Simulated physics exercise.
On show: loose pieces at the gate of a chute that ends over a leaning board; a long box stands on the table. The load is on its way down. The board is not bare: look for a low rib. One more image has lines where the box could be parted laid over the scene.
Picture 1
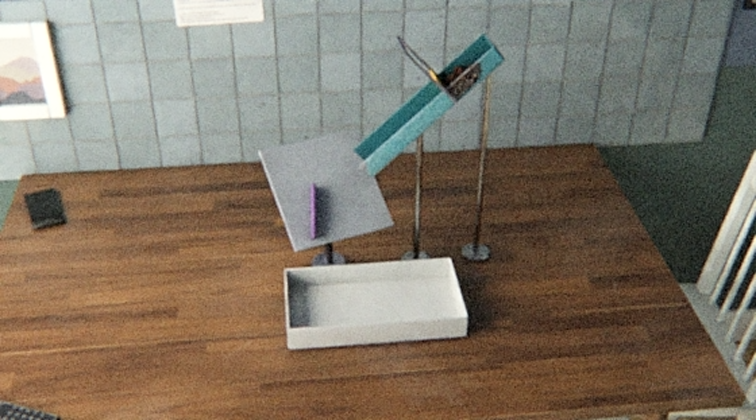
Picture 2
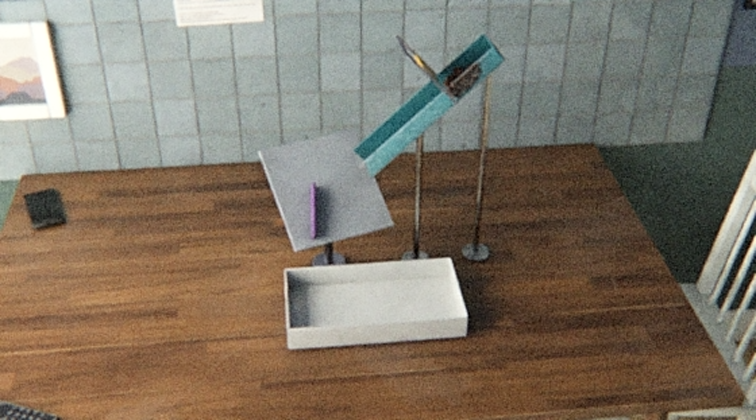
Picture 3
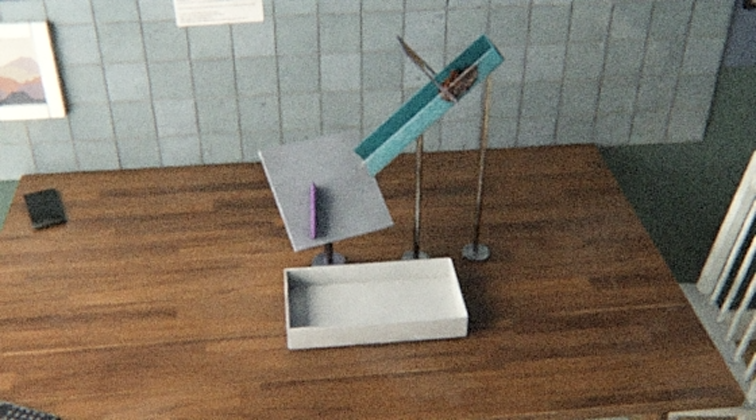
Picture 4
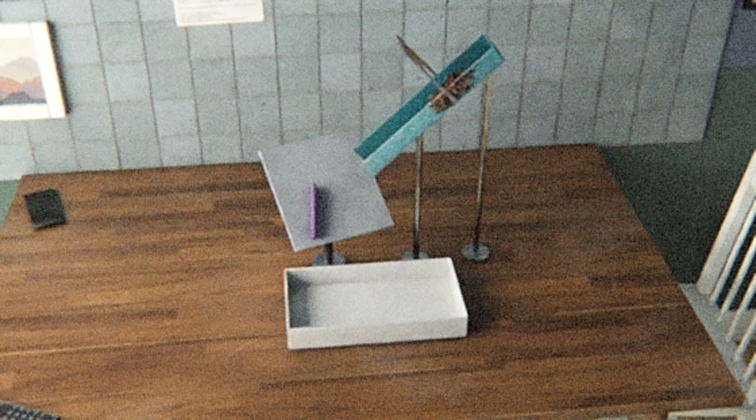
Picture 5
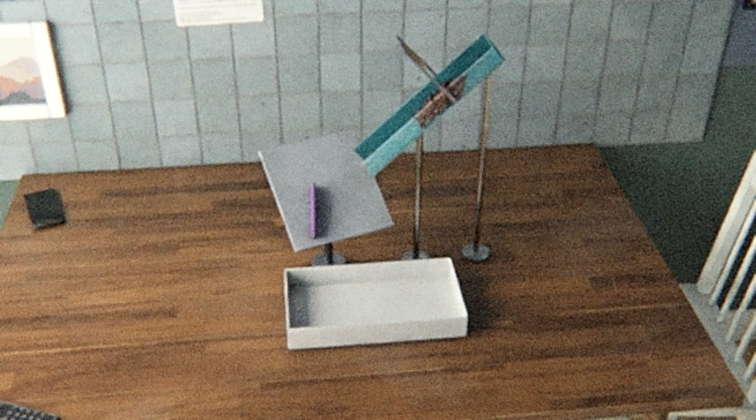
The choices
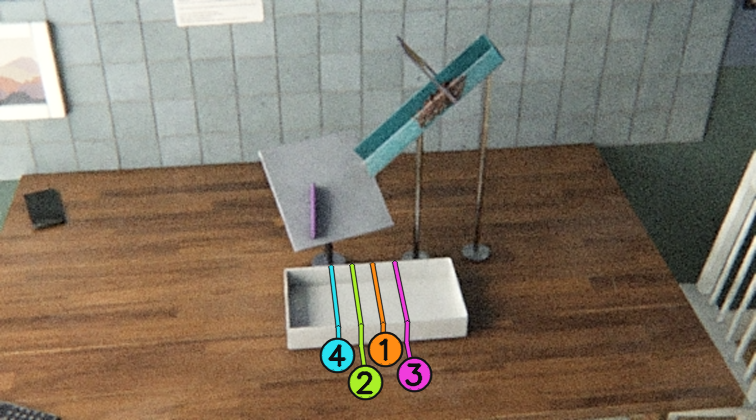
We see small brown pieces slide a short way down a sloping teal chute, moving left past a thin raised gate, above a tilted grey board with a purple rib and an empty white box on a wooden table.
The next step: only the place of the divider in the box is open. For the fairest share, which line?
Choose 4.
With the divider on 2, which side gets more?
The left side.
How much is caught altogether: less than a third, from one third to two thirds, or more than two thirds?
It is more than two thirds.
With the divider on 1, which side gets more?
The left side.
On the marked copy, line 1 crosses the front rim at (383, 323); line 2 crosses the front rim at (361, 325); line 3 crosses the front rim at (407, 321); line 4 crosses the front rim at (338, 326).
With 1, of what is caught, all but a few on the left of the divider, only a few on the right.
With 2, of what is caught, all but a few on the left of the divider, a small share on the right.
With 3, of what is caught, the whole lot on the left of the divider, none at all on the right.
With 4, of what is caught, close to half on the left of the divider, close to half on the right.
